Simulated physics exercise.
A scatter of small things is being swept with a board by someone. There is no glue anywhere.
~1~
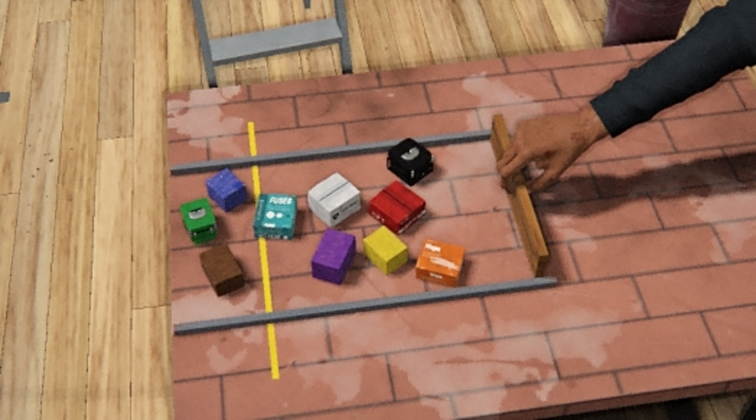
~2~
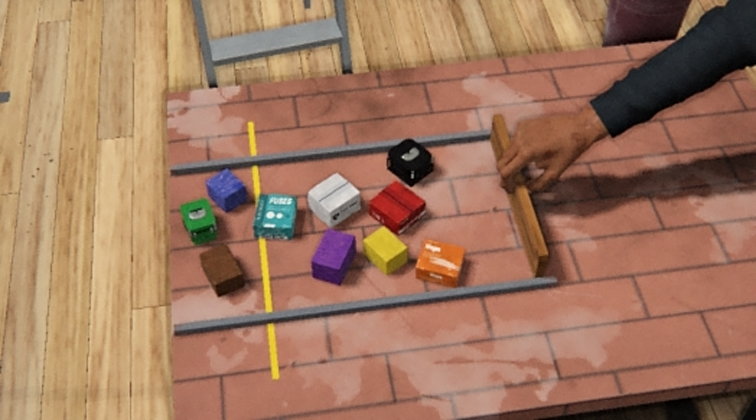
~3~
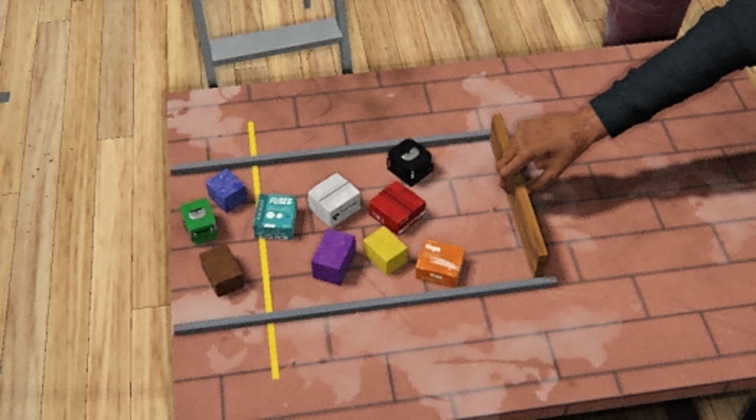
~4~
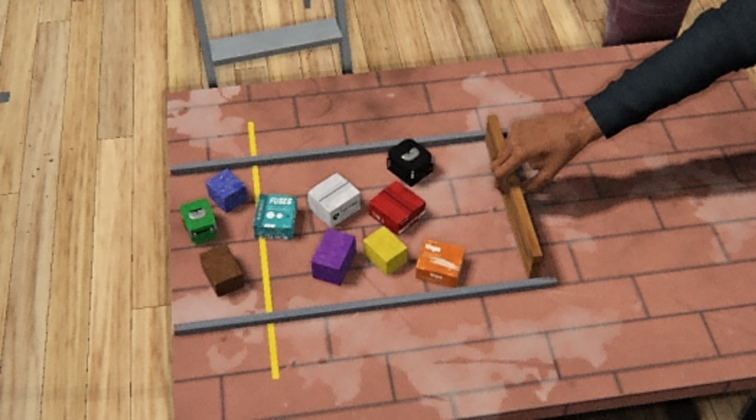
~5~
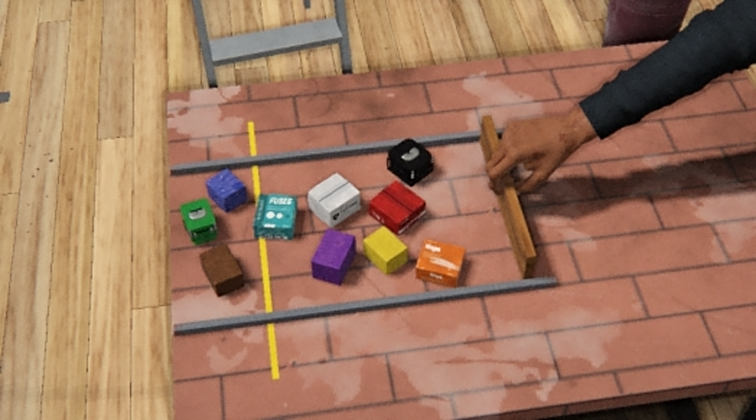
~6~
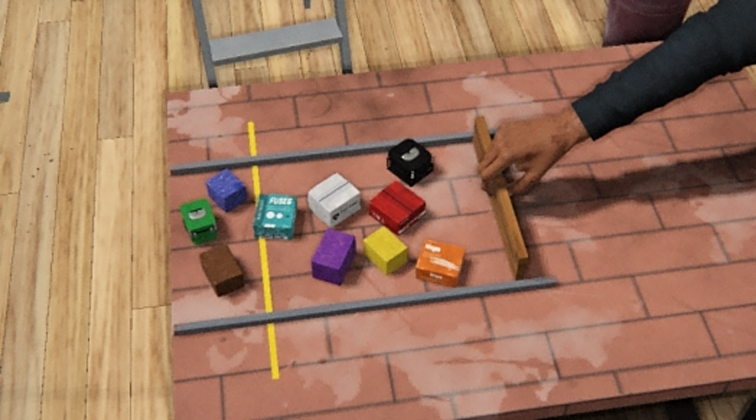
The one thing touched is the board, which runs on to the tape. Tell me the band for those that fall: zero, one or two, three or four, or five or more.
You'd see one or two of the bits go off the end there.
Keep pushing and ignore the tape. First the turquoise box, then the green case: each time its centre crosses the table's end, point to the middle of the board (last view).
(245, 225) and (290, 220), more or less.
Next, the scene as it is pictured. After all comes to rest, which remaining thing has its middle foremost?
The one you want is the blue block.
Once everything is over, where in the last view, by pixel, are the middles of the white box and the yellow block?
Look around (207, 197) for the first and around (242, 264) for the second.
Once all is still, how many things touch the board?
4 are in contact with it.
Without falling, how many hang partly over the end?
Tally: 3.
Early on, none off yet; green case at rest near (199, 222); brown block at rest near (222, 270); blue block at rest near (227, 191).
Finally, the number that fall off is one or two; lost, green case.
